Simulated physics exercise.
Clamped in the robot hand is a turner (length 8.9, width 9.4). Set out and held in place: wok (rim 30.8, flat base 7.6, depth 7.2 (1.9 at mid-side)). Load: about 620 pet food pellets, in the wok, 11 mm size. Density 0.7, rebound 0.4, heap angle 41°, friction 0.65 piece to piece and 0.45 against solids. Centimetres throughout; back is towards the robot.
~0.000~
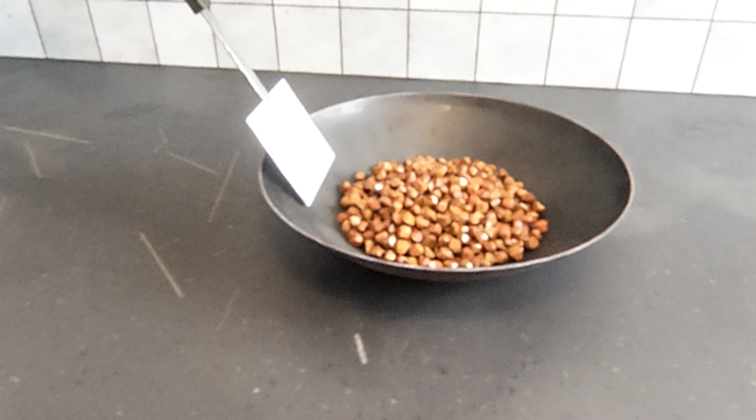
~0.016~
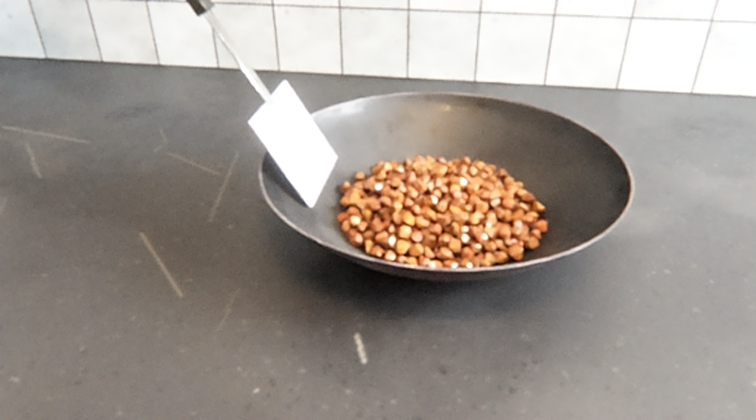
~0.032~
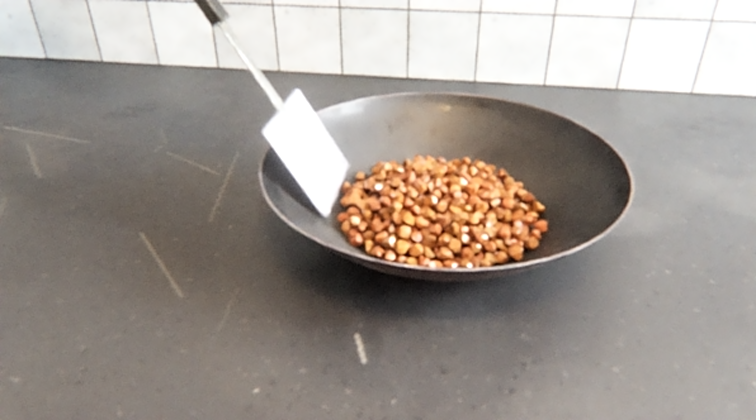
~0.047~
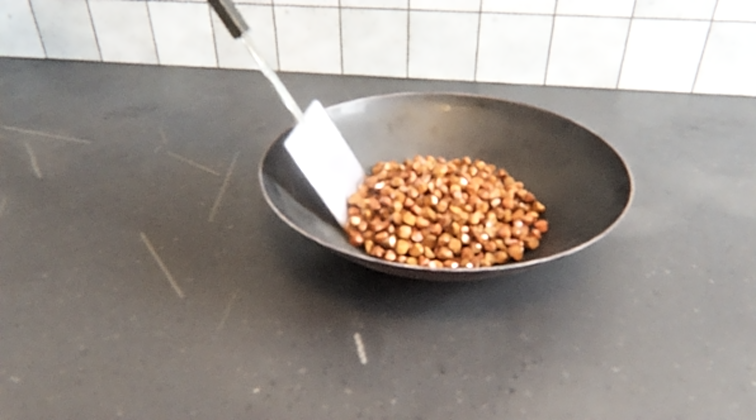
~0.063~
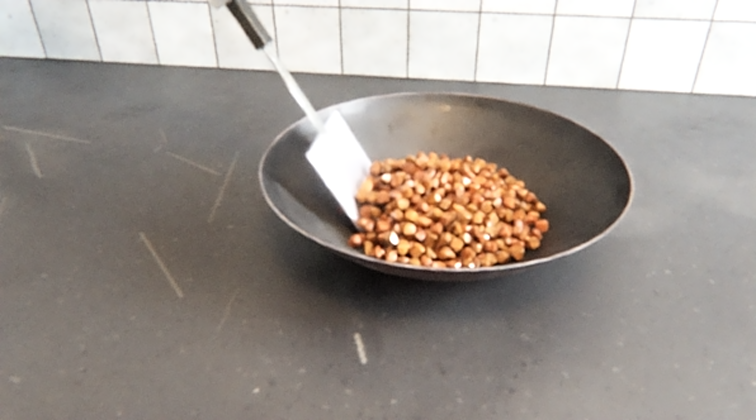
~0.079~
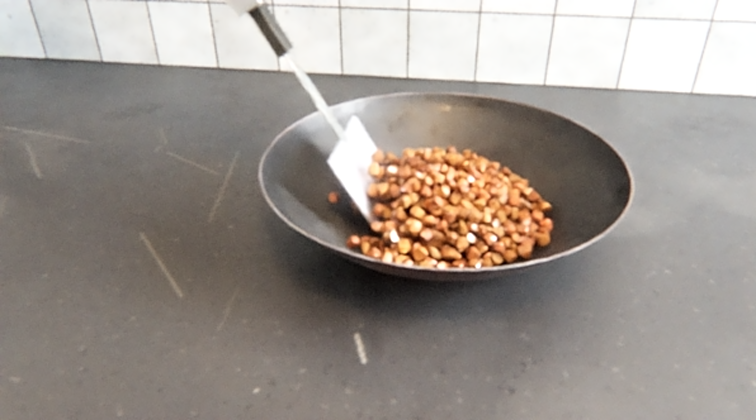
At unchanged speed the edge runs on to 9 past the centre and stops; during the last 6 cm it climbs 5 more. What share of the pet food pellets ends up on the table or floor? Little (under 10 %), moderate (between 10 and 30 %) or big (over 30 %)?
On the table or floor the share is big, over 30 %.
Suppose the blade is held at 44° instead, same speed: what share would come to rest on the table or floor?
It would be near 40 per cent.
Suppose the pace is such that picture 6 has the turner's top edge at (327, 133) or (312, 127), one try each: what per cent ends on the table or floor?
Some 30 and 25 per cent.
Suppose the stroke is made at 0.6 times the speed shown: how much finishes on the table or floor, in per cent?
Some 25 per cent.
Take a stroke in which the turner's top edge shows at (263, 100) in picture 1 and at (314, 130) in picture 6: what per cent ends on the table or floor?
Some 30 per cent.
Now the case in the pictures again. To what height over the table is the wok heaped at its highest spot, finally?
Some 7.0 cm.
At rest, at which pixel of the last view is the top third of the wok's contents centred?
Around (551, 203).
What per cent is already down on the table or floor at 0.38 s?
Roughly 10 per cent.
By 0.12 s, sloping 59°, highest piece 10 above the table; 624 in the wok.
By 0.16 s, sloping 59°, highest piece 14 above the table; 623 in the wok, 1 on the blade or in flight.
By 0.38 s, sloping 59°, highest piece 23 above the table; 382 in the wok, 58 on the table or floor, 184 on the blade or in flight.
By 1.43 s, sloping 59°, highest piece 7 above the table; 381 in the wok, 243 on the table or floor.
Final count, 381 in the wok, 243 on the table or floor. That is 39 % on the table or floor.
